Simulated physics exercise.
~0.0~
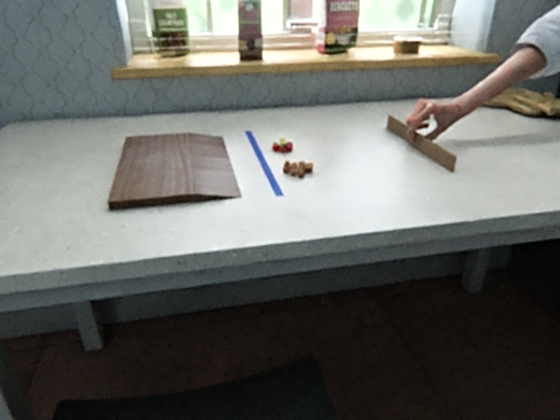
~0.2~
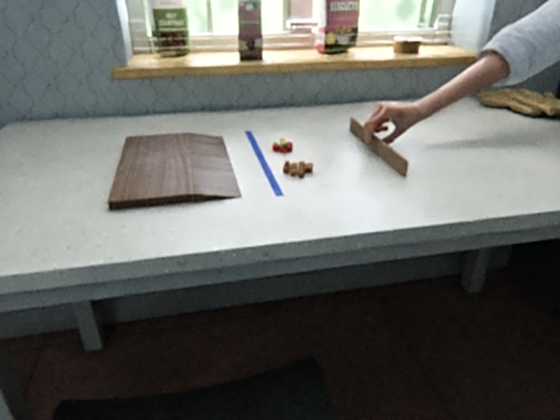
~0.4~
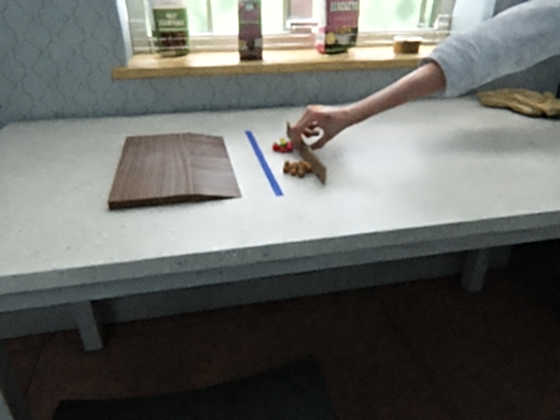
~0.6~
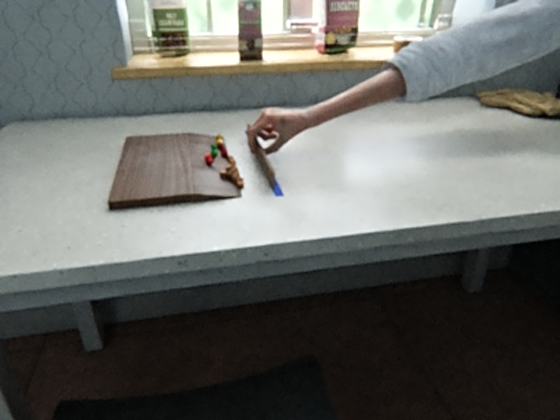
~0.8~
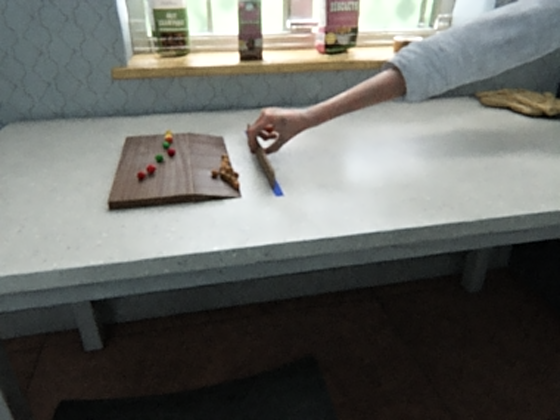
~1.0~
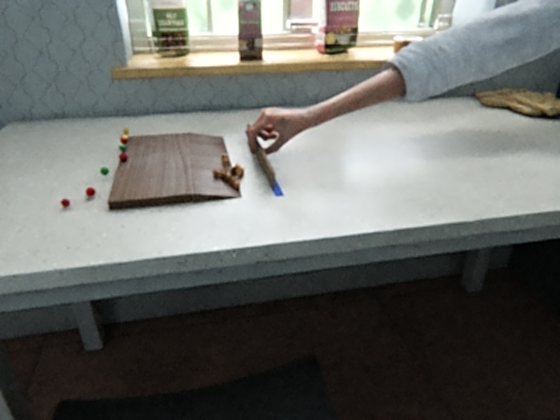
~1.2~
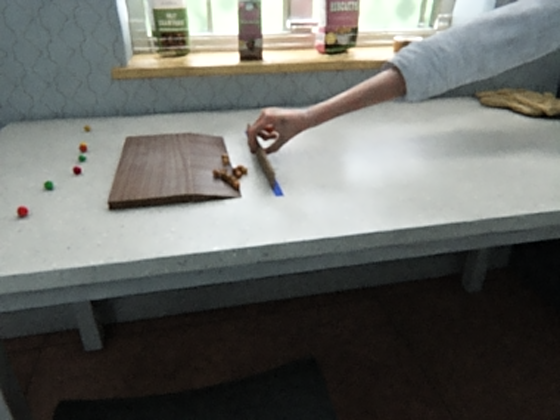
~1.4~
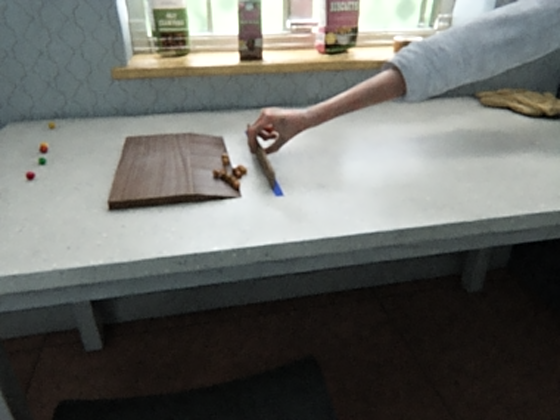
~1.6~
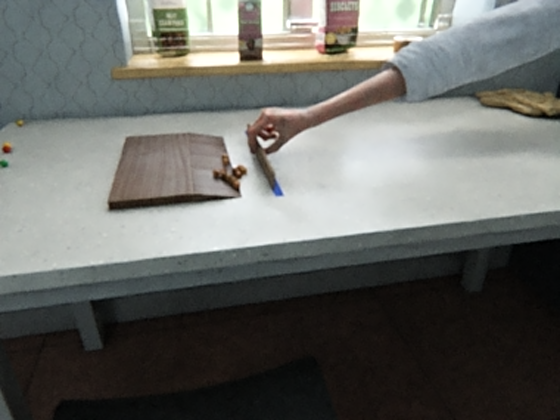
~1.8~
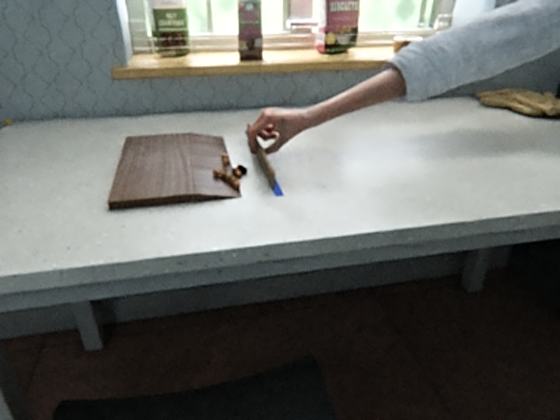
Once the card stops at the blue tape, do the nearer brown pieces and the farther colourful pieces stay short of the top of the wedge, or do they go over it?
The nearer brown pieces stay short of the top, bunched around the wedge's low right edge. The farther colourful pieces go over the top and roll off to the left.
